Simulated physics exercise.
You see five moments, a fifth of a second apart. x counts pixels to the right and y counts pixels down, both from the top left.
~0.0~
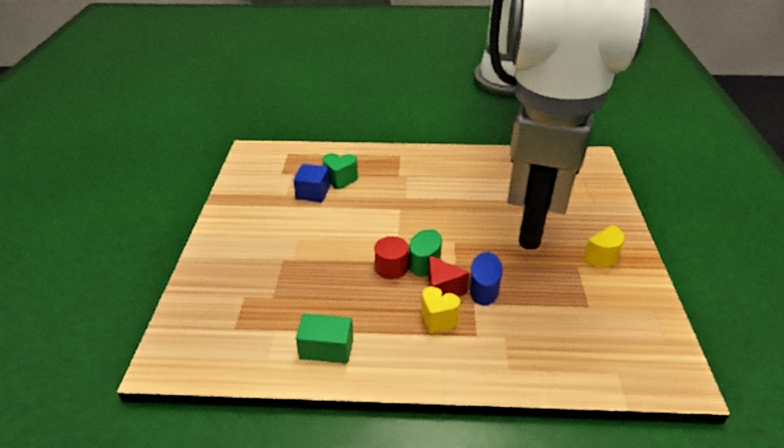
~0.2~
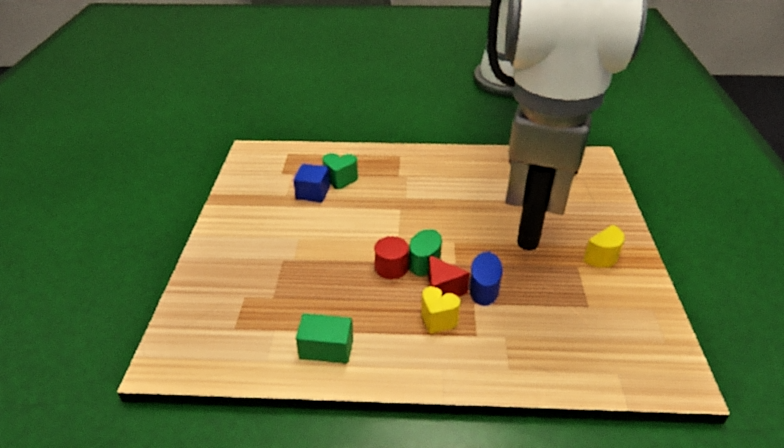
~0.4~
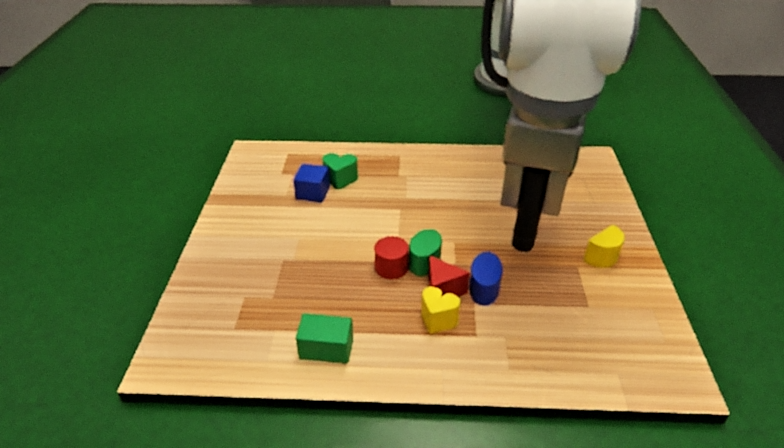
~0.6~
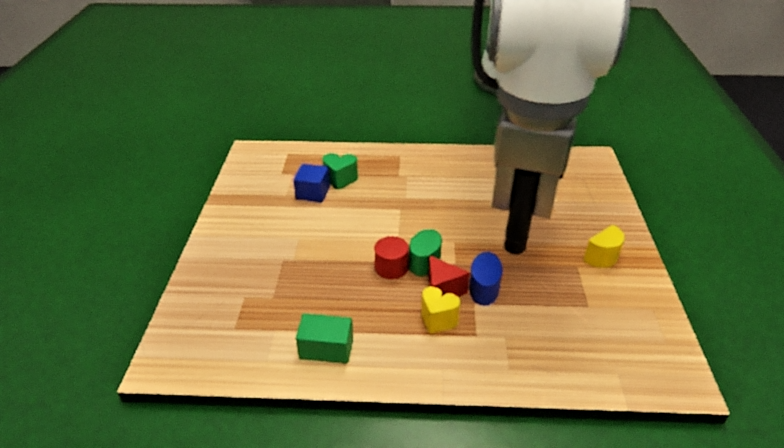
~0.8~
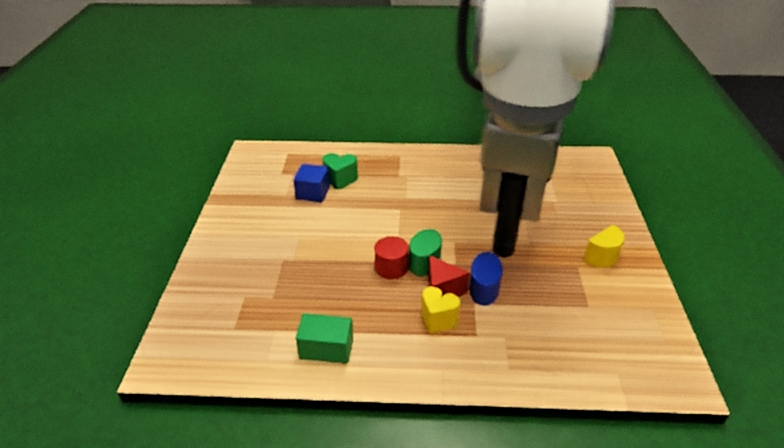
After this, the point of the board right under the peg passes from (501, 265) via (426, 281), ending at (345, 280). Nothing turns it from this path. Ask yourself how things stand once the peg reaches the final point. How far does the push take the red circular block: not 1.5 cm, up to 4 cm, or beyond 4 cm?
The middle band: 1.5 to 4 cm.
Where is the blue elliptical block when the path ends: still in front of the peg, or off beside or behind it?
It ends up beside or behind the peg.
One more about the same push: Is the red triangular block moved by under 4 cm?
The answer is yes.
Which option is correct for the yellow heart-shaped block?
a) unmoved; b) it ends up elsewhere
Choice a: Unmoved.
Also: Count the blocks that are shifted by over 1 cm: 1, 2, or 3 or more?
Counting only shifts above 1 cm, I get three or more blocks.
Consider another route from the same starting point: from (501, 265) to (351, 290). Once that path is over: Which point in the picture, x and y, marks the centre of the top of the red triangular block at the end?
I'd guess (416, 278).
On the path given first. One third of the way, peg at (453, 263); red triangular block at (438, 277), turned 40° clockwise; blue elliptical block at (473, 278), turned 65° anticlockwise.
Two thirds of the way, peg at (398, 267); red circular block at (383, 244); green elliptical block at (421, 240), turned 20° clockwise; red triangular block at (416, 278), turned 35° anticlockwise; blue elliptical block at (473, 278), turned 65° anticlockwise.
At the end, peg at (344, 266); red circular block at (370, 240); green elliptical block at (421, 240), turned 20° clockwise; yellow heart-shaped block not moved; red triangular block at (416, 278), turned 35° anticlockwise; blue elliptical block at (473, 278), turned 65° anticlockwise.
